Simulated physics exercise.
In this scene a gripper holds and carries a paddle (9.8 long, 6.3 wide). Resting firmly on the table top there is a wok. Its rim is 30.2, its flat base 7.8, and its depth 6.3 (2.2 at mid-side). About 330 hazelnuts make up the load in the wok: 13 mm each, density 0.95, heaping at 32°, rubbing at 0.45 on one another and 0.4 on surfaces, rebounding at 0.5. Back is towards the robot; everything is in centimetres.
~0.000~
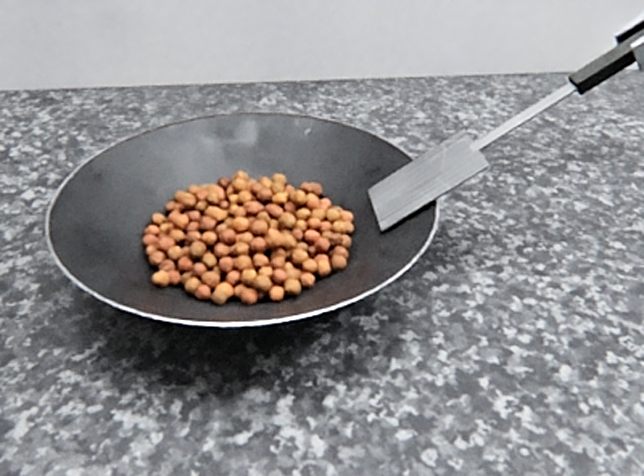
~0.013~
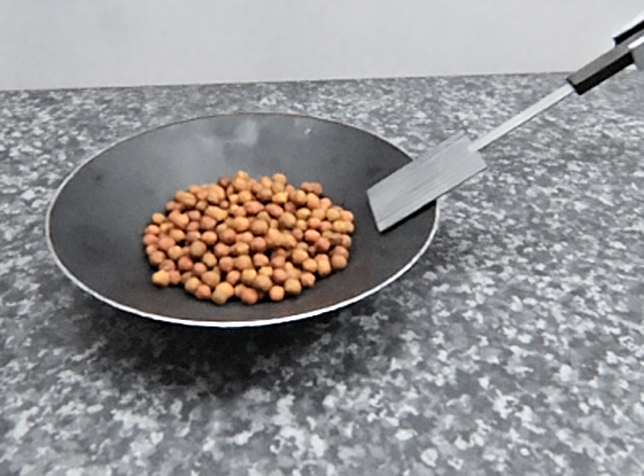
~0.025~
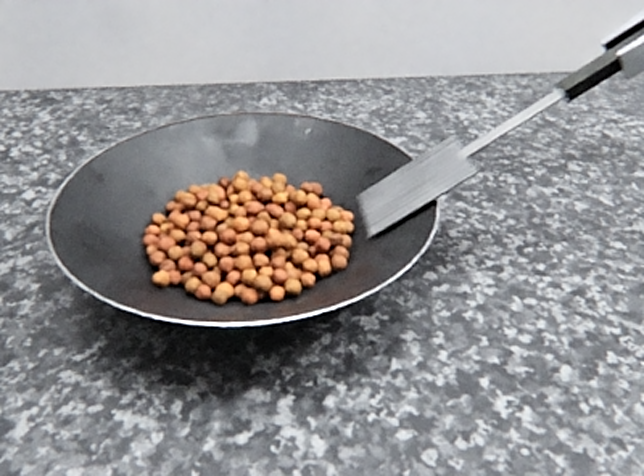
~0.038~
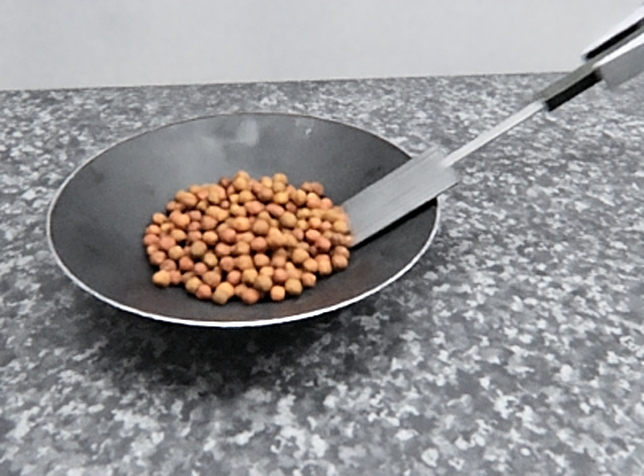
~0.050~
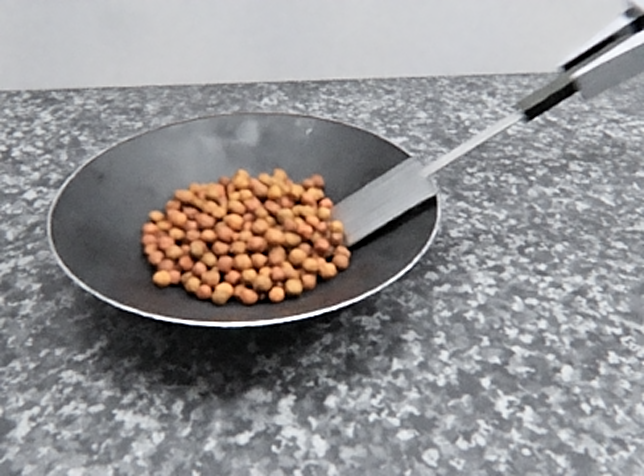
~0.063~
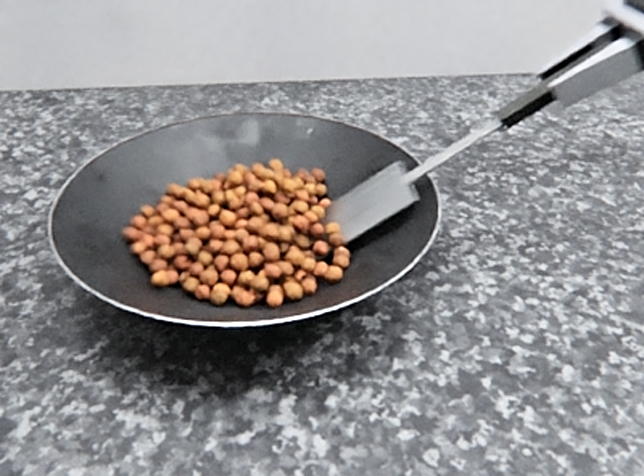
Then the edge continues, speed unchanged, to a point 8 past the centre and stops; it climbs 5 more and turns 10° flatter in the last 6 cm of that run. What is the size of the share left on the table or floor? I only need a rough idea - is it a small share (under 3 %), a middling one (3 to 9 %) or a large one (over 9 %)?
A large one, over 9 %.
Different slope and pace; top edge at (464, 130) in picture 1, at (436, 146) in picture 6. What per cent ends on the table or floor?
I'd put it at roughly 5 per cent.
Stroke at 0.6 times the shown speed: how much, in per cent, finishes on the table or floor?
Roughly 15 percent ends on the table or floor.
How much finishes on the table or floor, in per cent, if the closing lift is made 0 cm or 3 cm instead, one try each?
Result: Approx. 20 % and 35 %, one try each.
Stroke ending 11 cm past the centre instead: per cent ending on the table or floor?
That would be something like 35 in a hundred.
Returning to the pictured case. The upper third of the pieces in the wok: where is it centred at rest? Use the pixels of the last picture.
The centre sits at about (163, 219).
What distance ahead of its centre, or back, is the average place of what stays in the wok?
3.5 cm ahead.
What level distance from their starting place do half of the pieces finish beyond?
The answer is about 5 cm.
After 0.09 s, sloping 35°, highest piece 8 above the table; 330 in the wok.
After 0.13 s, sloping 33°, highest piece 9 above the table; 330 in the wok.
After 0.34 s, sloping 25°, highest piece 21 above the table; 242 in the wok, 23 on the table or floor, 65 on the blade or in flight.
After 1.39 s, sloping 25°, highest piece 5 above the table; 242 in the wok, 88 on the table or floor.
In the end, 242 in the wok, 88 on the table or floor. That is 27 % on the table or floor.
